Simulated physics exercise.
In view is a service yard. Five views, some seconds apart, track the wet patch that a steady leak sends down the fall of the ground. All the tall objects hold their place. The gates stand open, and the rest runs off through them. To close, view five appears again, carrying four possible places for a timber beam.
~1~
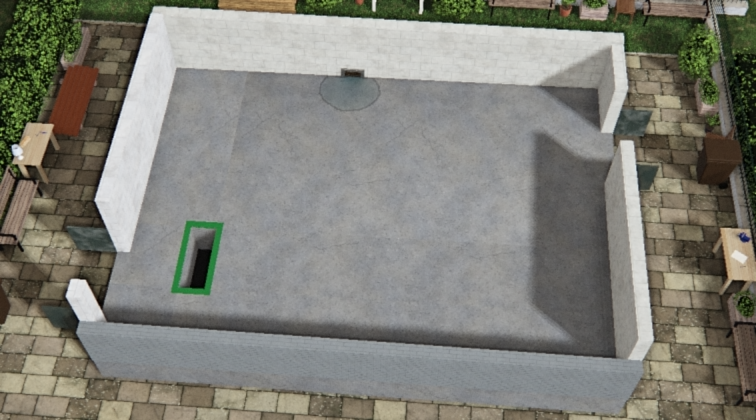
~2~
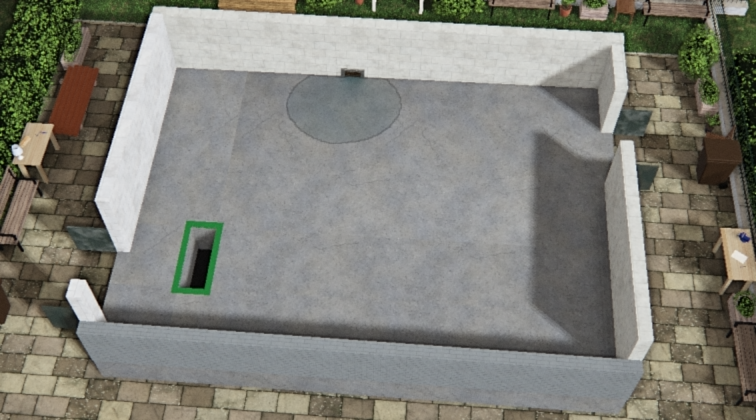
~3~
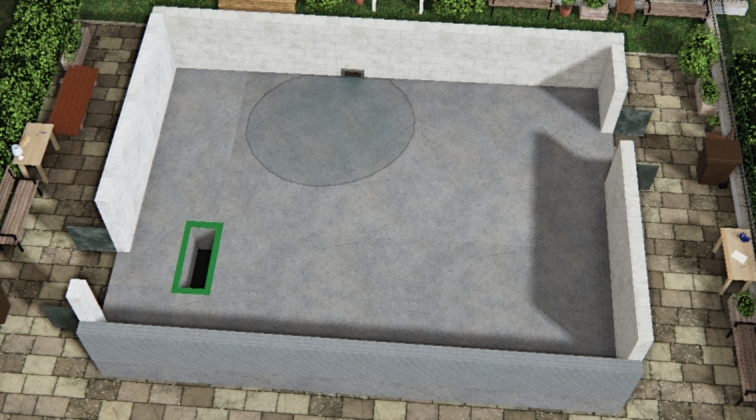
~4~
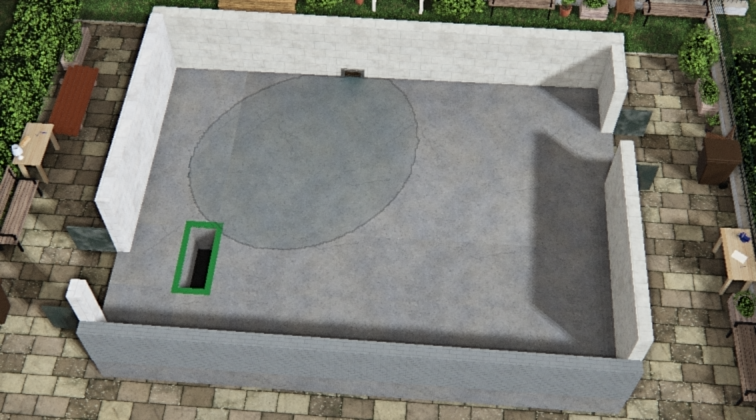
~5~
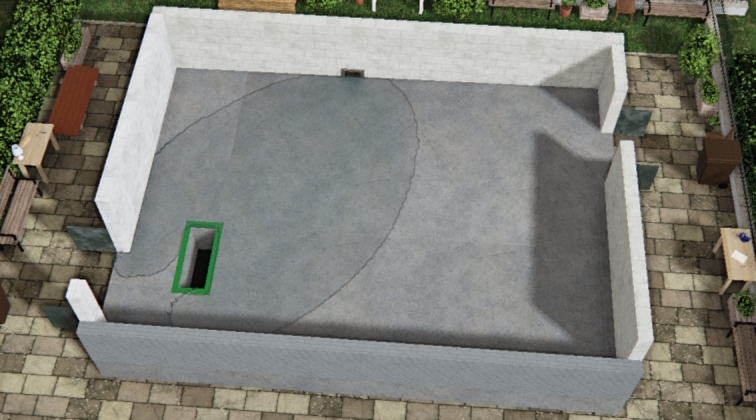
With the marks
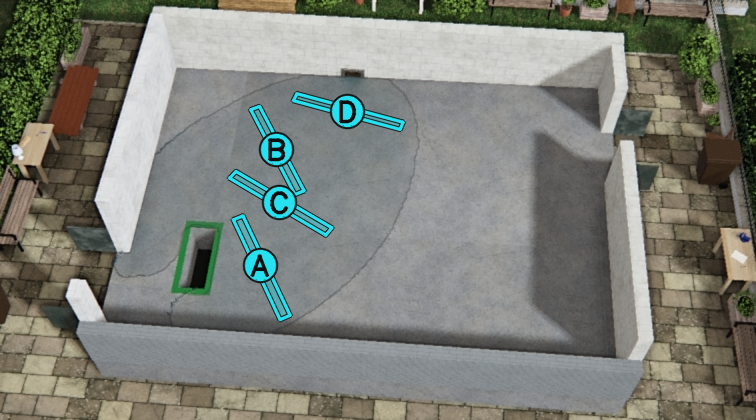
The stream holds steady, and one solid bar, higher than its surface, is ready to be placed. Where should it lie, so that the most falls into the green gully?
The best place is A.
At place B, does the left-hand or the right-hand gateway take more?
The left one.
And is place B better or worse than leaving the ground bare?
Worse.
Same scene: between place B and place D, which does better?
It is D.
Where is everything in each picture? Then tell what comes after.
In the first frame, outfall at (353, 73); green gully at (198, 257); open gate at (120, 289); open gate at (603, 158); 2 % of the ground under water, visible out to (359, 106); green gully still dry.
In the second frame, 6 % of the ground under water, visible out to (308, 131); green gully still dry.
In the third frame, 12 % of the ground under water, visible out to (315, 184); green gully still dry.
In the fourth frame, 24 % of the ground under water, visible out to (245, 239); green gully still dry.
In the fifth frame, 37 % of the ground under water, visible out to (180, 315); green gully taking water.
In cyan, A from (238, 217) to (285, 317); B from (255, 108) to (299, 192); C from (232, 174) to (328, 231); D from (295, 97) to (401, 125).
With A, about 21 % of the stream goes into the green gully, about 79 % out by the gates.
With B, about 9 % of the stream goes into the green gully, about 91 % out by the gates.
With C, about 12 % of the stream goes into the green gully, about 88 % out by the gates.
With D, about 14 % of the stream goes into the green gully, about 86 % out by the gates.
